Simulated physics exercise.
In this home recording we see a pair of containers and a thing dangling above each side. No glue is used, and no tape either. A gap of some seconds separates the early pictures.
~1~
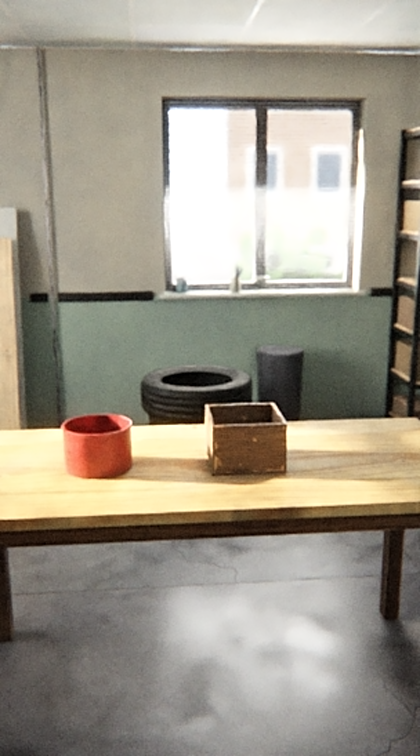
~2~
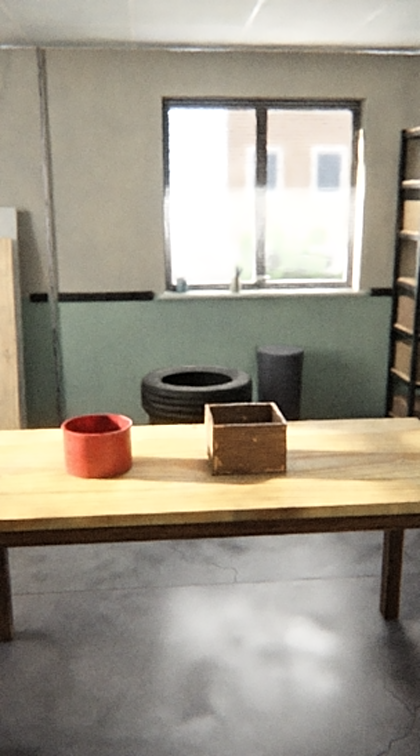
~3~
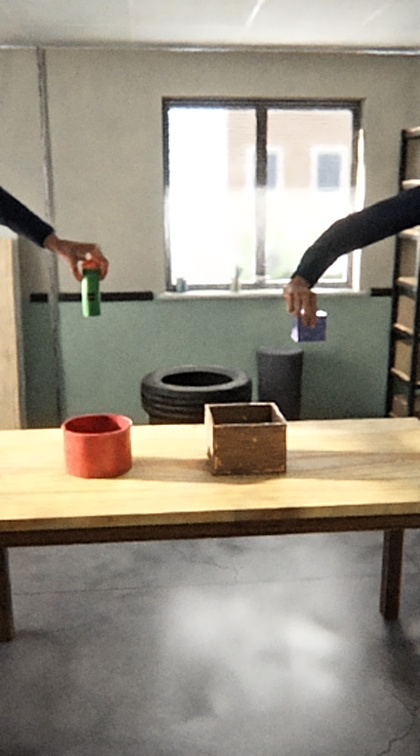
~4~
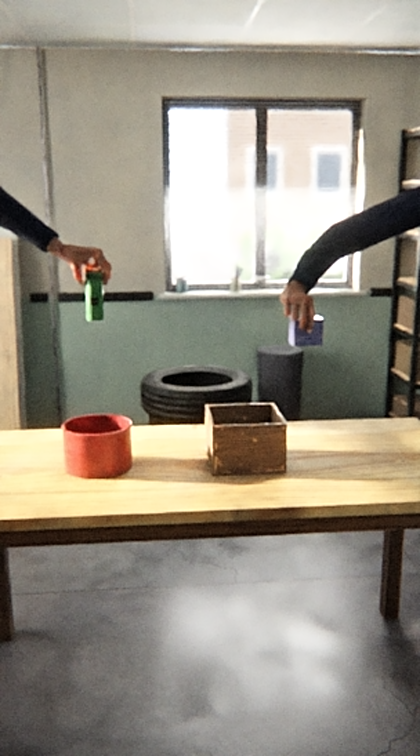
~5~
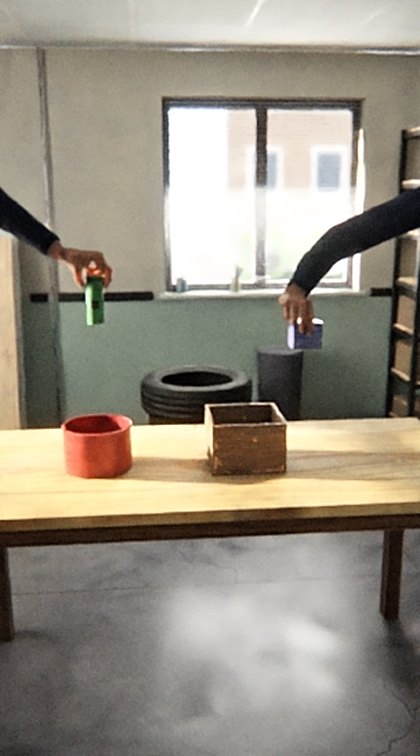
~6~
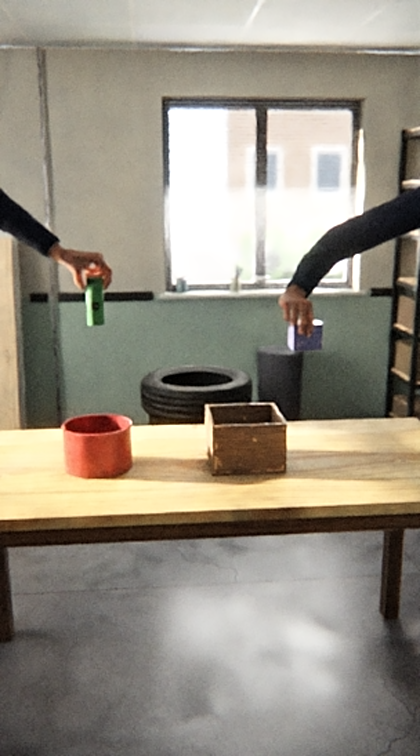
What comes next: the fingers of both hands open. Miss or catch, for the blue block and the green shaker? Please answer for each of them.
Result: Blue block missed, green shaker caught.
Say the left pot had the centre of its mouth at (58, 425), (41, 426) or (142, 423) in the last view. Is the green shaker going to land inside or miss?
Outcomes in order: Winds up out, winds up out, winds up out.
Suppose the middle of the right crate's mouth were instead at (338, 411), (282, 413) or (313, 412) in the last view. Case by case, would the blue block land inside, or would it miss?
On the first try it falls outside, on the second it lands in it, on the third it lands in it.
Then, 0.20 s later than the last frame, blue block dropping near (304, 377); green shaker dropping near (97, 345).
When it is over, the blue block misses, near (302, 447); the green shaker lands inside, near (102, 443).
